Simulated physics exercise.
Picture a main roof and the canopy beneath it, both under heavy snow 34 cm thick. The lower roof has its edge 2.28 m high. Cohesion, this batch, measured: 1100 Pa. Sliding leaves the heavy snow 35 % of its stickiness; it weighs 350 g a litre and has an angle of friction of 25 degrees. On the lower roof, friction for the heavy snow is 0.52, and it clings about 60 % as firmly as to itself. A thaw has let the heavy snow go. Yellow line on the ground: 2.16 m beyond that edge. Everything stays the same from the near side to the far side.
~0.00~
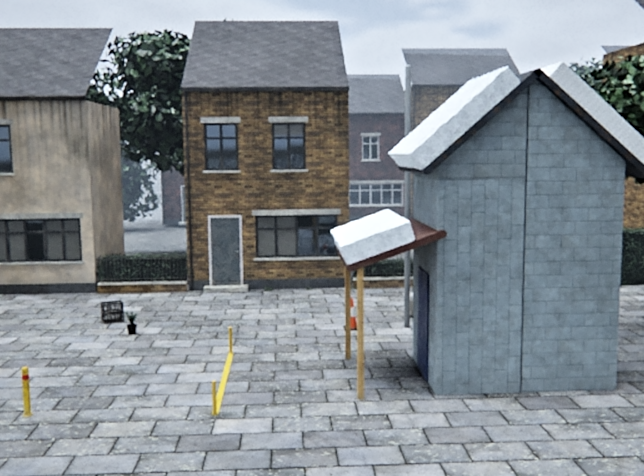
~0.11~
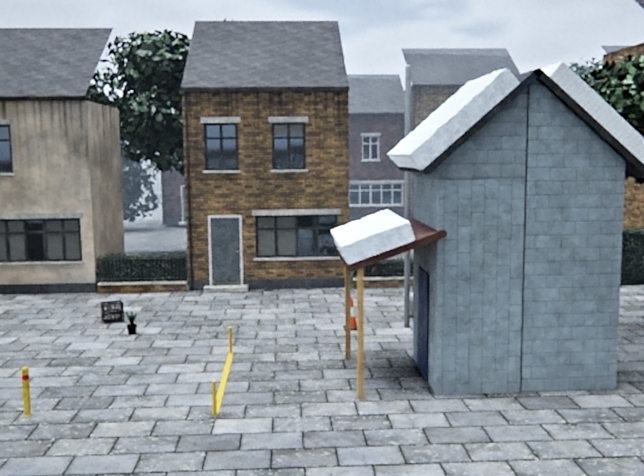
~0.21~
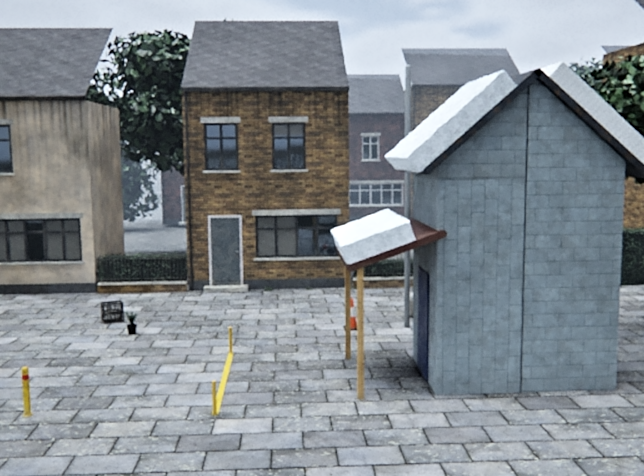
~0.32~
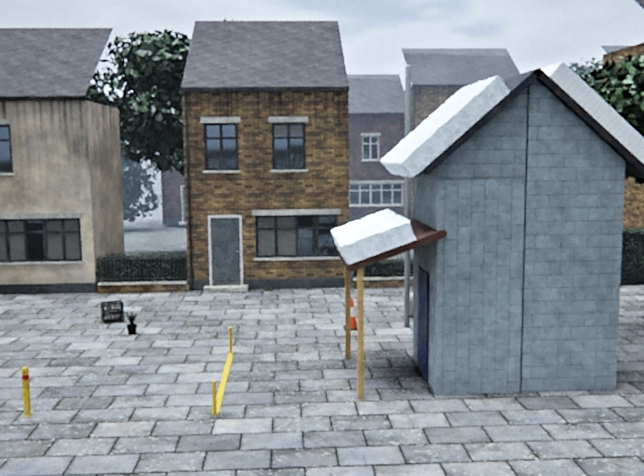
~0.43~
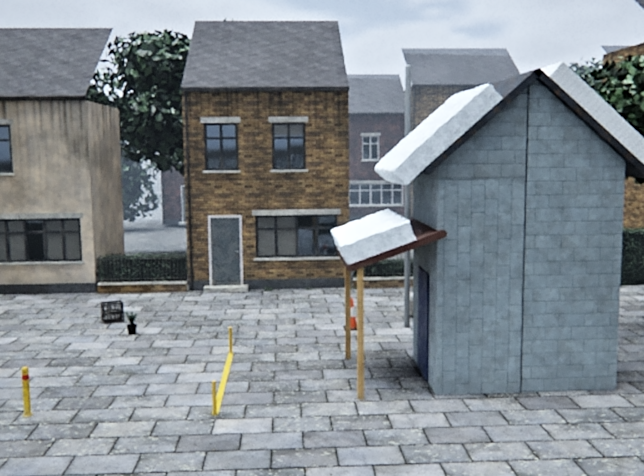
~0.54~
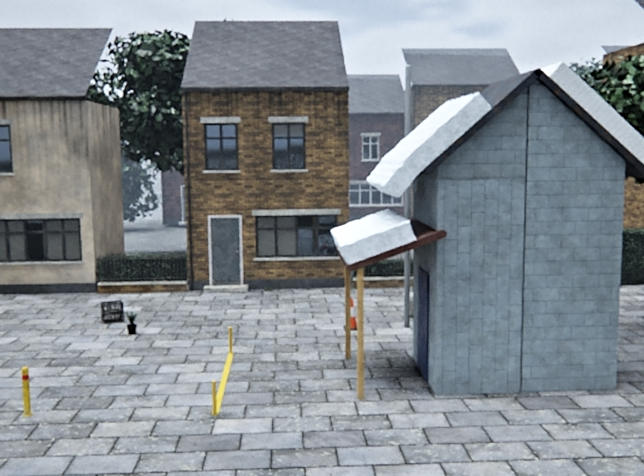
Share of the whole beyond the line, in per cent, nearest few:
Some 22 out of 100.
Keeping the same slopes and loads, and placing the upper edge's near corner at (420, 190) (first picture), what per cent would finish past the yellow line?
Result: Near 8 %.
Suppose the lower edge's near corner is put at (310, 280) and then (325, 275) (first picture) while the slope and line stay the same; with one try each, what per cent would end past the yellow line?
First 10 per cent, second 14 per cent.
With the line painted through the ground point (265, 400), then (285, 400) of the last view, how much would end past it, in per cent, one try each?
Respectively 45 percent and 55 percent would end past it.
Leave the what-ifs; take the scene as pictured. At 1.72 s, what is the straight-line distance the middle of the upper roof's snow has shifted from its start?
5.0 m.
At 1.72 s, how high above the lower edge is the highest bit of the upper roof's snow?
I'd estimate around 0.5 m up from the lower edge.
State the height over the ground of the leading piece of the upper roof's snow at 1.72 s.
0.0 m, more or less.
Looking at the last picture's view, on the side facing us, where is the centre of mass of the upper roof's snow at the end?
Look near (239, 390) in the final picture.
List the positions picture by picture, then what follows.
The first picture shows foremost bit of the heavy snow at (422, 153).
The second picture shows foremost bit of the heavy snow at (421, 154), its middle shifted 2.3 cm, 1 % of it past the upper edge, in one piece.
The third picture shows foremost bit of the heavy snow at (418, 157), its middle shifted 9.4 cm, 5 % of it past the upper edge, in one piece.
The fourth picture shows foremost bit of the heavy snow at (412, 165), its middle shifted 22 cm, 11 % of it past the upper edge, in one piece.
The fifth picture shows foremost bit of the heavy snow at (404, 168), its middle shifted 39 cm, 20 % of it past the upper edge, in one piece.
The sixth picture shows foremost bit of the heavy snow at (395, 177), its middle shifted 62 cm, 31 % of it past the upper edge, cracking.
After 1.08 s, none is below the lower edge and 0 % is past the line.
After 1.72 s, 72 % is below the lower edge and 3 % is past the line.
After 2.36 s, 75 % is below the lower edge and 22 % is past the line.
After 3.00 s, 77 % is below the lower edge and 22 % is past the line.
After 3.40 s, 77 % is below the lower edge and 22 % is past the line.
